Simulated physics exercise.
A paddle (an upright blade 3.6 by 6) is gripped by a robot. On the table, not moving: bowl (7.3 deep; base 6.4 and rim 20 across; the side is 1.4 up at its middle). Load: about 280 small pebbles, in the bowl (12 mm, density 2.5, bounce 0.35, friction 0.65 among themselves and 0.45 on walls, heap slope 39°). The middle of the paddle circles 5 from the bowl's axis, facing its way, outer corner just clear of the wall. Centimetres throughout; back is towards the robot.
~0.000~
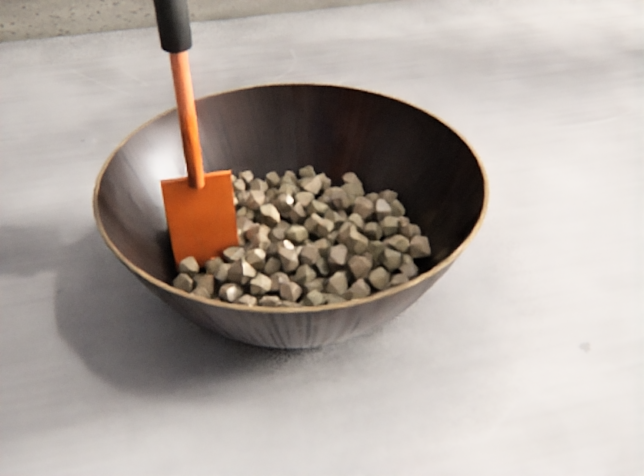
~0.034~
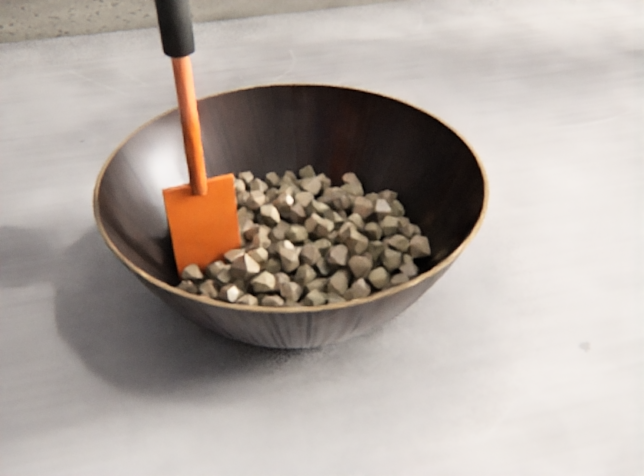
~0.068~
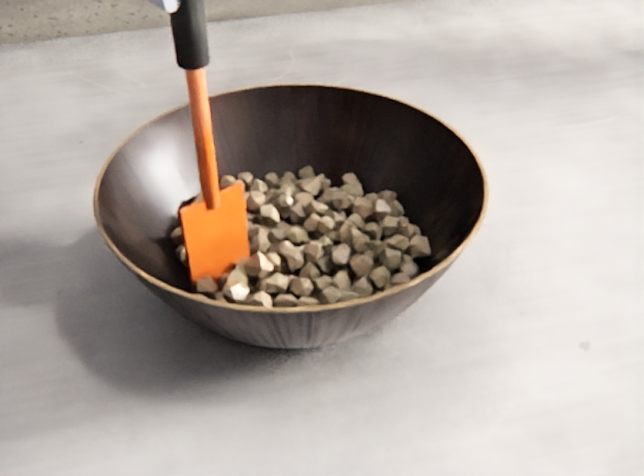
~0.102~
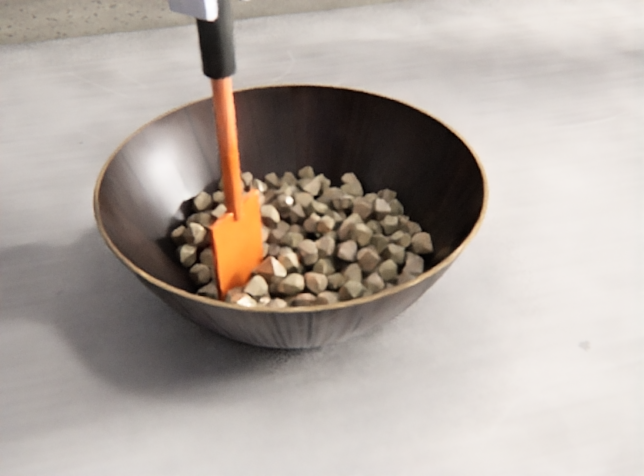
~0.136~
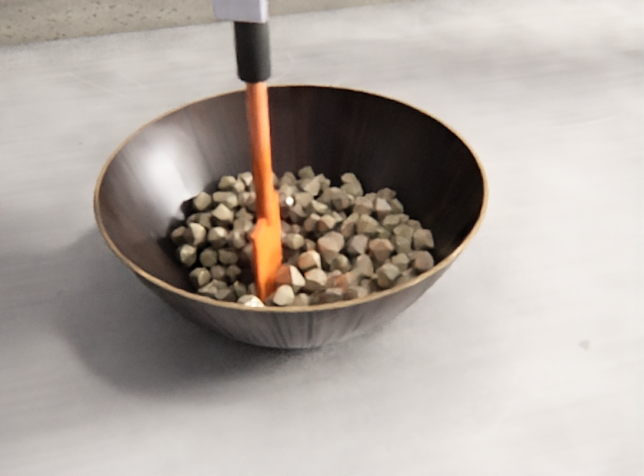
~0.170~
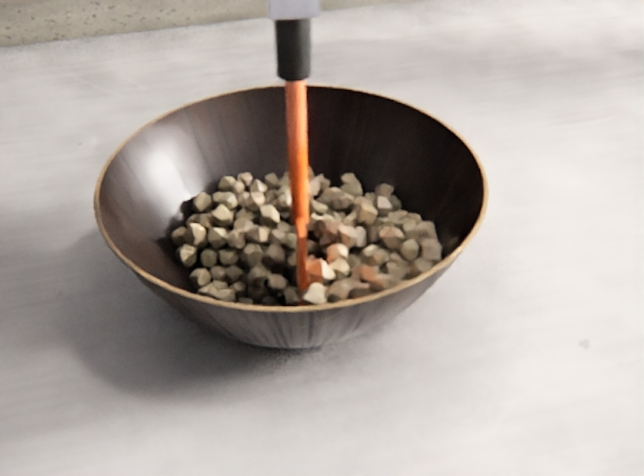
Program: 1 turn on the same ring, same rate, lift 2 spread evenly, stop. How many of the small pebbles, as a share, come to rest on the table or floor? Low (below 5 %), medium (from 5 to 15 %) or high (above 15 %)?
Share on the table or floor: Low (below 5 %).
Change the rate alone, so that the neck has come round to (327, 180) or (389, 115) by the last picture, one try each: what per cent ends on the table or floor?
Some 0 and 15 per cent.
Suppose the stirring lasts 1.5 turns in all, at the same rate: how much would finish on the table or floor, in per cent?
In that case some 0 per cent.
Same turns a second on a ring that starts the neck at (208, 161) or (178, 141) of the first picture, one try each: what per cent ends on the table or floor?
About 0 and 0 per cent.
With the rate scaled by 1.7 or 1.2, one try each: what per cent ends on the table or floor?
About 10 and 5 per cent.
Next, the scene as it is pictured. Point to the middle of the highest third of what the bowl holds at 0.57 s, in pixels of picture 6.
Around (219, 175).
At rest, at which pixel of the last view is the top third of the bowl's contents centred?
Around (242, 218).
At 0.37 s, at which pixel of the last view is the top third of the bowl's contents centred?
Around (363, 168).
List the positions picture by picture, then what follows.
The first frame shows paddle neck at (192, 152), 0° round; upper third of the load around (304, 235), from x 180 to 420, top at y 175; 276 in the bowl.
The second frame shows paddle neck at (194, 157), 8° round; upper third of the load around (298, 236), from x 180 to 420, top at y 175.
The third frame shows paddle neck at (208, 171), 26° round; upper third of the load around (300, 239), from x 180 to 420, top at y 175.
The fourth frame shows paddle neck at (231, 182), 44° round; upper third of the load around (312, 248), from x 180 to 420, top at y 175.
The fifth frame shows paddle neck at (263, 187), 63° round; upper third of the load around (327, 249), from x 180 to 425, top at y 175.
The sixth frame shows paddle neck at (298, 186), 81° round; upper third of the load around (346, 243), from x 180 to 430, top at y 175; 276 in the bowl.
By 0.37 s, 188° round, highest piece 8 above the table; 276 in the bowl.
By 0.57 s, 296° round, highest piece 9 above the table; 275 in the bowl, 1 in flight or on the tool.
By 0.87 s, 0° round, highest piece 6 above the table; 272 in the bowl, 4 on the table or floor.
By 1.57 s, 0° round, highest piece 6 above the table; 272 in the bowl, 4 on the table or floor.
Final count, 272 in the bowl, 4 on the table or floor. That is 1 % on the table or floor.
